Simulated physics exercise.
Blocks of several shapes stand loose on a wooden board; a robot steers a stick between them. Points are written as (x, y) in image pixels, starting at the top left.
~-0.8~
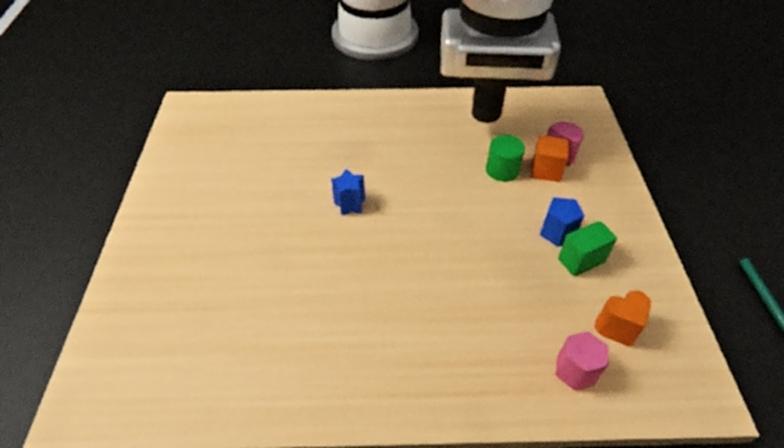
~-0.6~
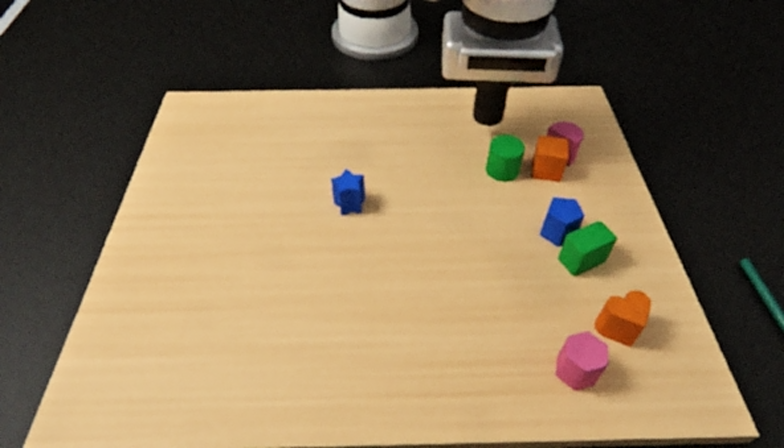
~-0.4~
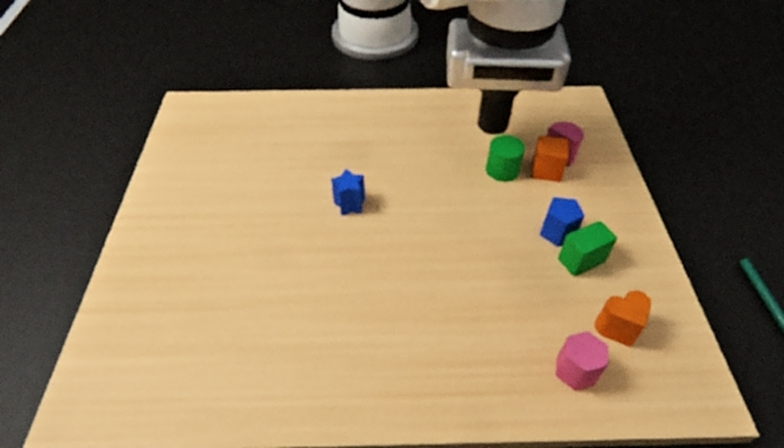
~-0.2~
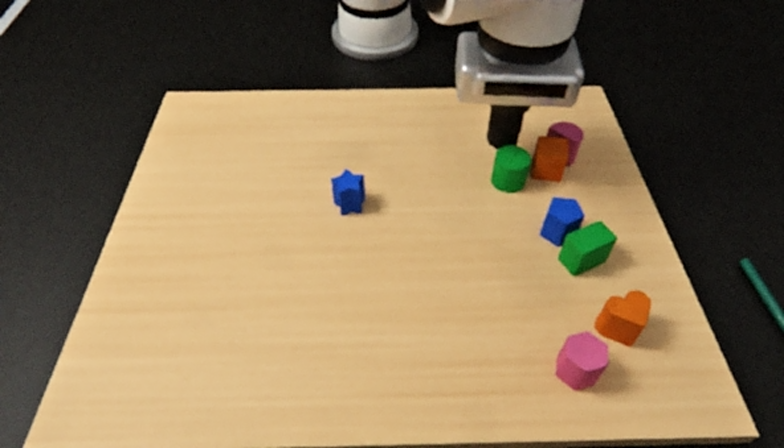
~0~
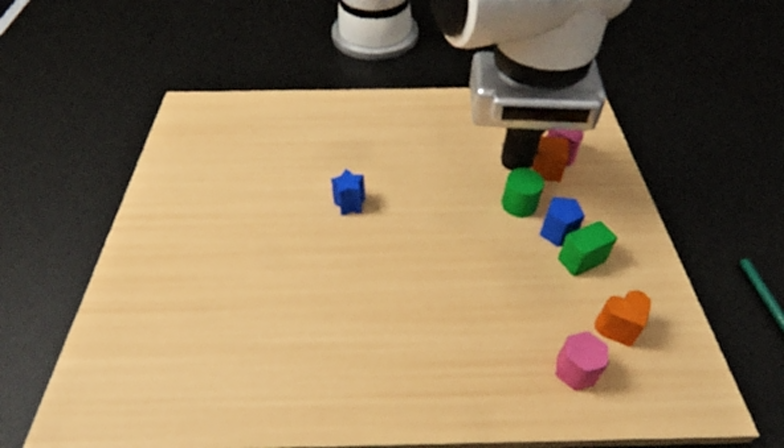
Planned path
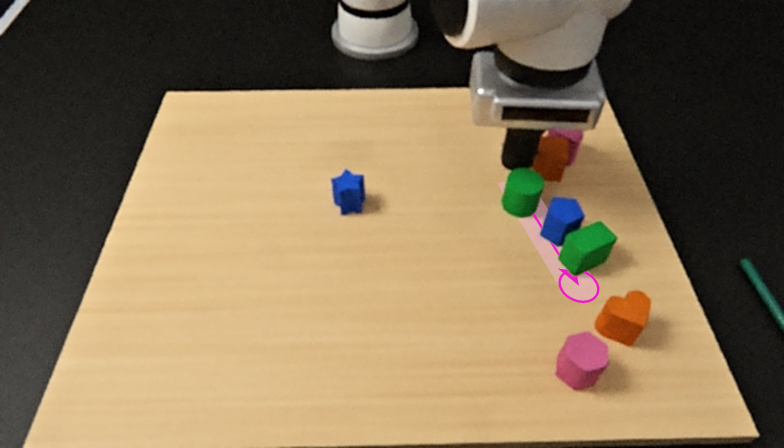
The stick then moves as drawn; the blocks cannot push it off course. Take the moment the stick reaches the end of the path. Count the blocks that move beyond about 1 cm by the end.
I think three or more will be displaced.
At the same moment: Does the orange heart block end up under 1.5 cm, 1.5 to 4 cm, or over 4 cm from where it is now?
My estimate: Under 1.5 cm.
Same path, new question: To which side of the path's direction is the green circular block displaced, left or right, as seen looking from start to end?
The green circular block goes right.
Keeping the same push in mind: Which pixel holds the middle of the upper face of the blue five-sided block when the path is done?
It is going to be at (628, 274).
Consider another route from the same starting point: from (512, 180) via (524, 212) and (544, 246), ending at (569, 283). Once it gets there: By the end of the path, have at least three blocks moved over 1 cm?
Yes.
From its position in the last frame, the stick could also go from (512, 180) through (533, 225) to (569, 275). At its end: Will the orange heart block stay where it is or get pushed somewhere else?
My prediction: It remains in place.
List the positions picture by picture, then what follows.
Lower end of the stick (486, 115), tops of blocks, green circular block (508, 146), orange square block (553, 146), blue five-sided block (566, 209), green oblong block (592, 236), orange heart block (632, 306), in the first frame.
Stick (488, 117), blocks as before, in the second frame.
Stick (493, 126), blocks as before, in the third frame.
Stick (502, 141), green circular block (513, 157), in the fourth frame.
Stick (517, 162), green circular block (526, 180), orange square block (553, 146), blue five-sided block (566, 209), green oblong block (592, 236), orange heart block (632, 306), in the fifth frame.
The drawn path runs from (512, 180) to (579, 286).
The first path, step by step. One third of the way, stick (537, 194); green circular block (534, 214); blue five-sided block (571, 212), turned 15° anticlockwise.
Two thirds of the way, stick (561, 230); green circular block (536, 242); blue five-sided block (598, 243), turned 30° anticlockwise; green oblong block (626, 262), turned 30° anticlockwise.
At the end, stick (587, 269); green circular block (538, 248); orange square block not moved; blue five-sided block (628, 274), turned 75° anticlockwise; green oblong block (663, 276), turned 70° anticlockwise; orange heart block not moved.
